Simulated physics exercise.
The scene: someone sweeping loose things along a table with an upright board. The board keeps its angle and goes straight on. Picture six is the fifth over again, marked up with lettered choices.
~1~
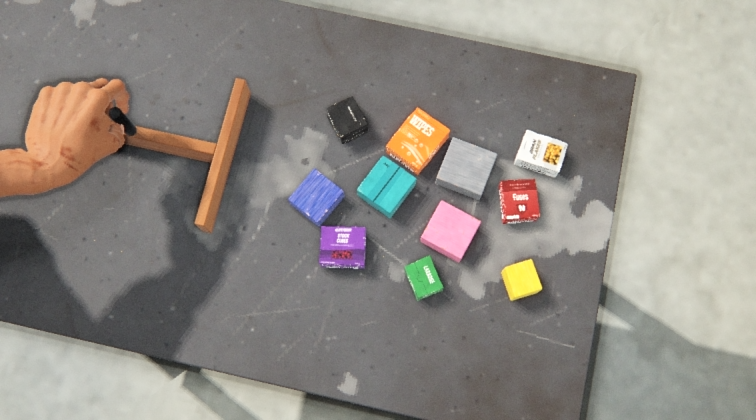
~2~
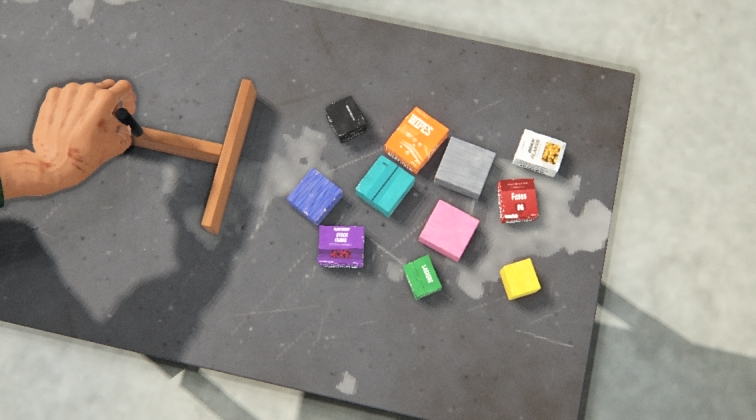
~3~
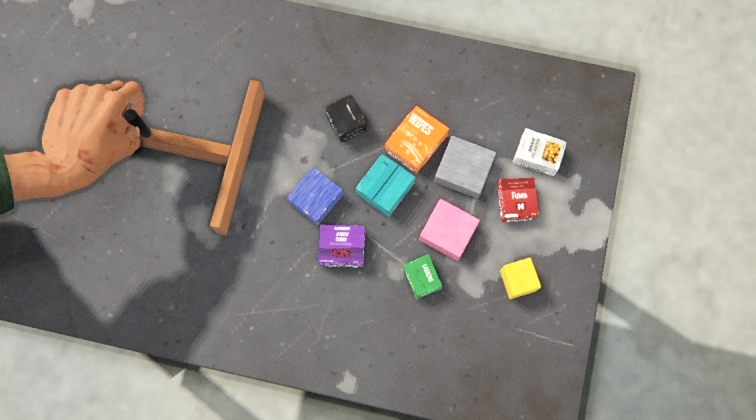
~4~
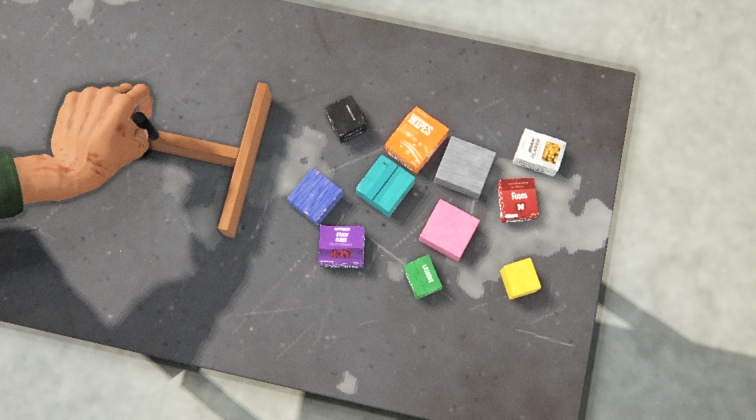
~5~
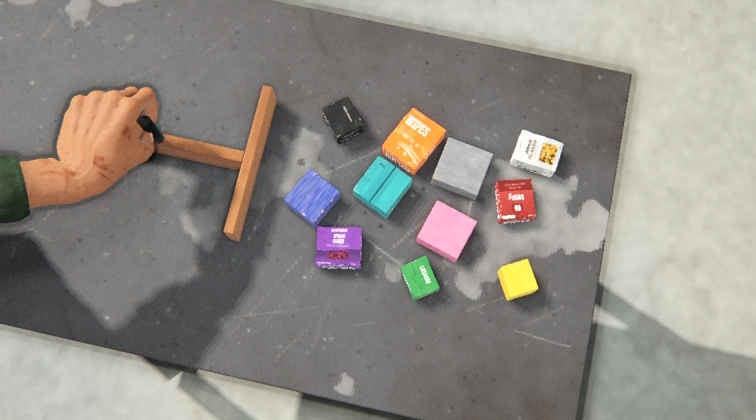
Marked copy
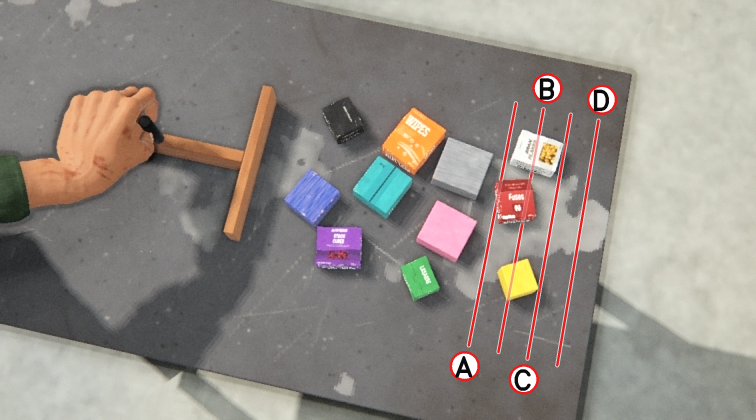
A hand at the left, gripping a wooden T-shaped pusher by its handle, slides the upright board slowly a short way right across a scuffed dark tabletop, seen from above at a tilt. Right of the board lie small blocks and packets: black, orange and white above, blue, teal, grey and red between, purple, pink, green and yellow lower. The board touches none of them, and they stay essentially in place.
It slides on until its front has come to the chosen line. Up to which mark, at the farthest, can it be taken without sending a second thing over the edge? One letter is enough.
No second one falls up to A.
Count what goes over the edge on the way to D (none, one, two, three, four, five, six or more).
By then, six or more.
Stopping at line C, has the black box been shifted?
Yes.
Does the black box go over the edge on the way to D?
By then, no.
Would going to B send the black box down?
No.
On the copy, A at (493, 220); B at (522, 226); C at (550, 232); D at (579, 239).
On A. First, board (336, 177); black box (371, 130); purple packet (350, 251).
Then, board (423, 195); white packet (581, 157); red box (568, 218).
Finally, board (493, 210); white packet (618, 151); red box (597, 237); none fallen.
By contrast, B drops three; C drops six; D drops seven.
